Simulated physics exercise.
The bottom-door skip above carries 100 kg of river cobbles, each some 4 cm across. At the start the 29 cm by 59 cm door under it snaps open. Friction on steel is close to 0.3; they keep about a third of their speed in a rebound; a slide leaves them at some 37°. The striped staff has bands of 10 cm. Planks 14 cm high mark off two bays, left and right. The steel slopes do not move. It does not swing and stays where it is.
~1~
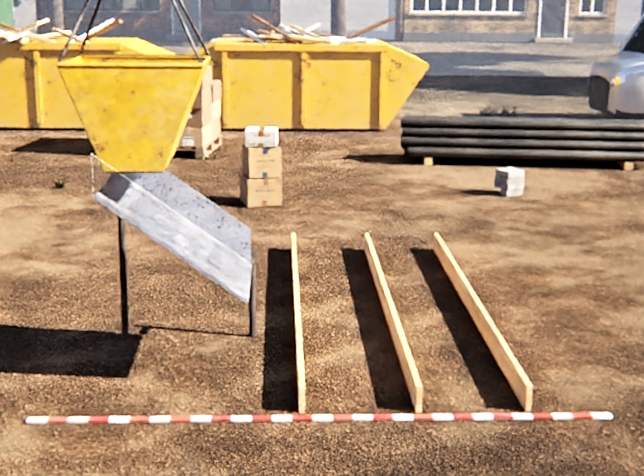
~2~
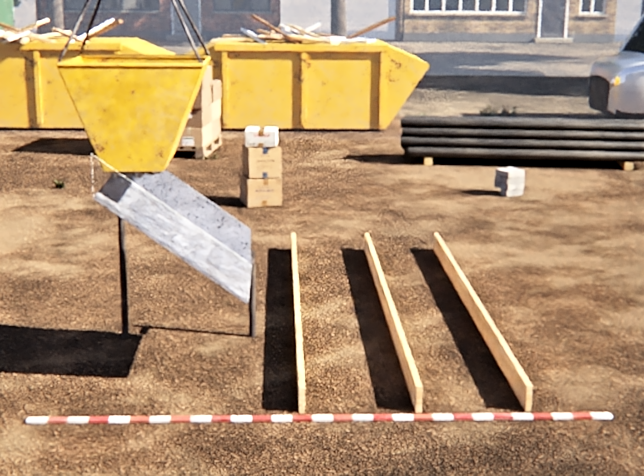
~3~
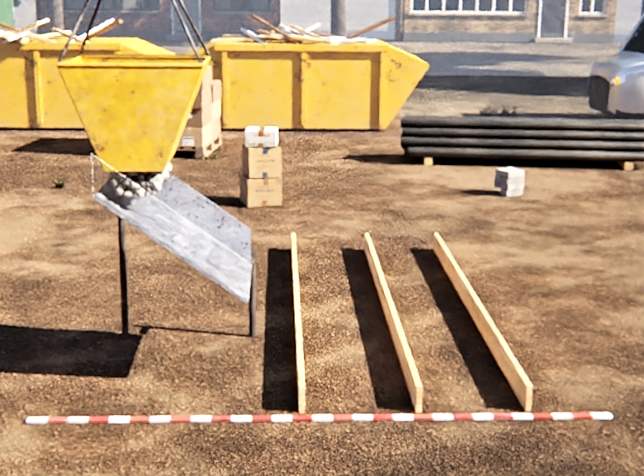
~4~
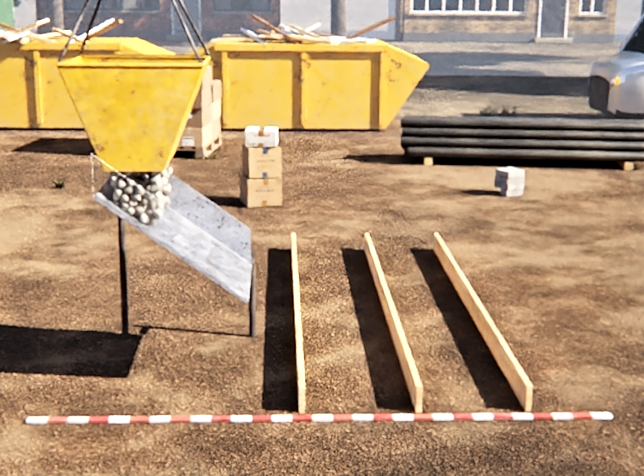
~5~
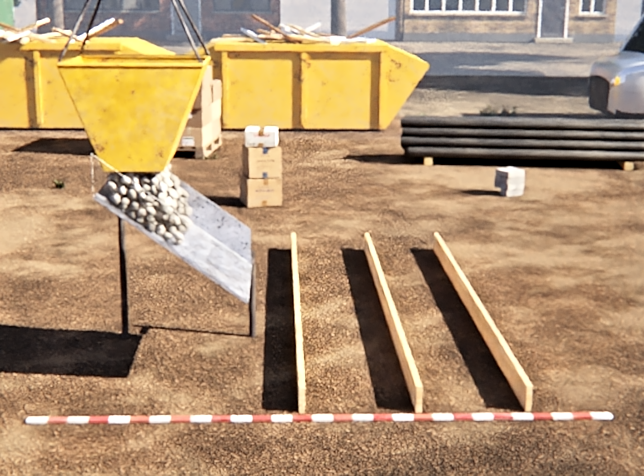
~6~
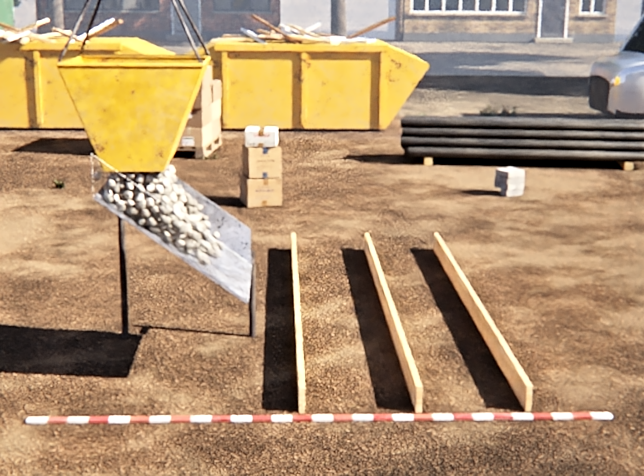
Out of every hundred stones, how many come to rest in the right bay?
Close to 0 in a hundred.
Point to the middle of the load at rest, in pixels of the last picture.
Near (355, 357).
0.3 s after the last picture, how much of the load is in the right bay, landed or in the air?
Some 0 per cent.
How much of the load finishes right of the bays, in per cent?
Near 0 in a hundred.
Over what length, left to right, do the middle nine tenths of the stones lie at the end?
Roughly 50 cm.
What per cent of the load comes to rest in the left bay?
Some 100 per cent of the load.
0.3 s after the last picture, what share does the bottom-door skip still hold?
Roughly 0 per cent is still inside.
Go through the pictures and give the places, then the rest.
The outlet is at (133, 161); nothing has dropped yet, in the first frame.
The outlet is at (133, 161); 7 % is out, in the second frame.
The outlet is at (133, 161); 21 % is out, the lowest stones still above the boards at (137, 189), 104 cm up, in the third frame.
The outlet is at (133, 161); 40 % is out, the lowest stones still above the boards at (156, 212), 90 cm up, in the fourth frame.
The outlet is at (133, 161); 61 % is out, the lowest stones still above the boards at (183, 228), 80 cm up, in the fifth frame.
The outlet is at (133, 161); 80 % is out, the lowest stones still above the boards at (213, 249), 67 cm up, in the sixth frame.
Then, 0.3 s after the last picture, 0 % in the bottom-door skip, 64 % on the steel, 25 % falling or lying left of the bays, 11 % falling or lying in the left bay; the stones farthest right are at (354, 357).
Then, 0.7 s after the last picture, 0 % in the bottom-door skip, 8 % on the steel, 16 % falling or lying left of the bays, 75 % falling or lying in the left bay; the stones farthest right are at (398, 355).
Then, 1.3 s after the last picture, 0 % in the bottom-door skip, 2 % falling or lying left of the bays, 98 % falling or lying in the left bay; the stones farthest right are at (403, 349).
Then, 2.2 s after the last picture, 0 % in the bottom-door skip, 2 % falling or lying left of the bays, 98 % falling or lying in the left bay; the stones farthest right are at (403, 349).
Then, 4.1 s after the last picture, 0 % in the bottom-door skip, 2 % left of the bays, 98 % in the left bay; the stones farthest right are at (403, 349).
